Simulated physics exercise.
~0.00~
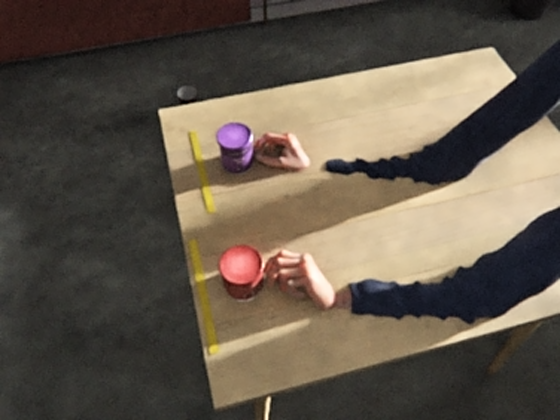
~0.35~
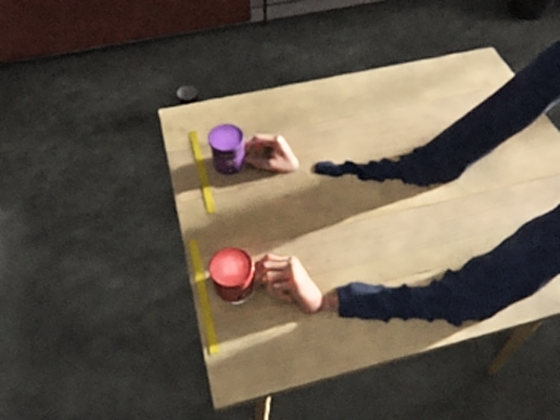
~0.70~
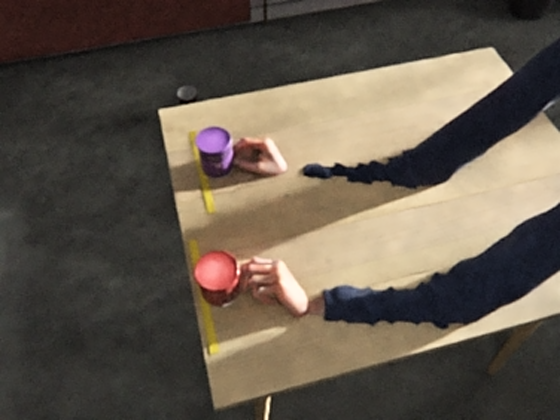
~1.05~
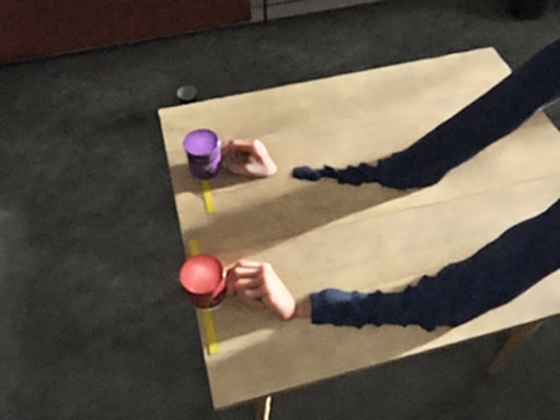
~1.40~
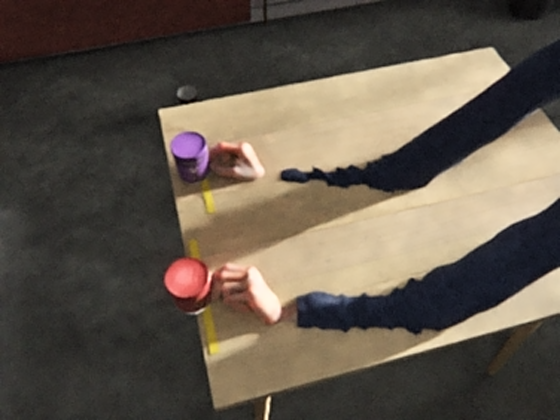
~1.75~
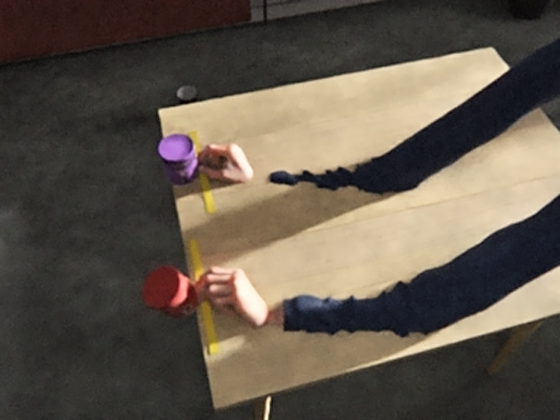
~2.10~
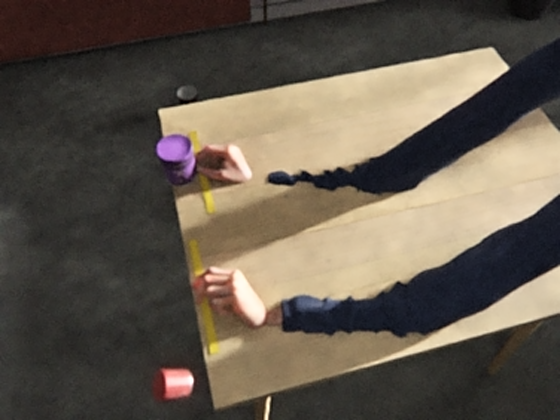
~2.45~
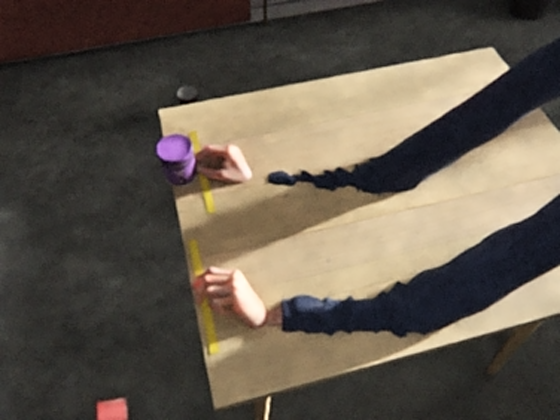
The clip shows two hands pushing a purple pot and a red pot leftward across a wooden table, past yellow tape marks to the edge. The red pot tips over and falls to the floor, while the purple pot stays on the table's edge.
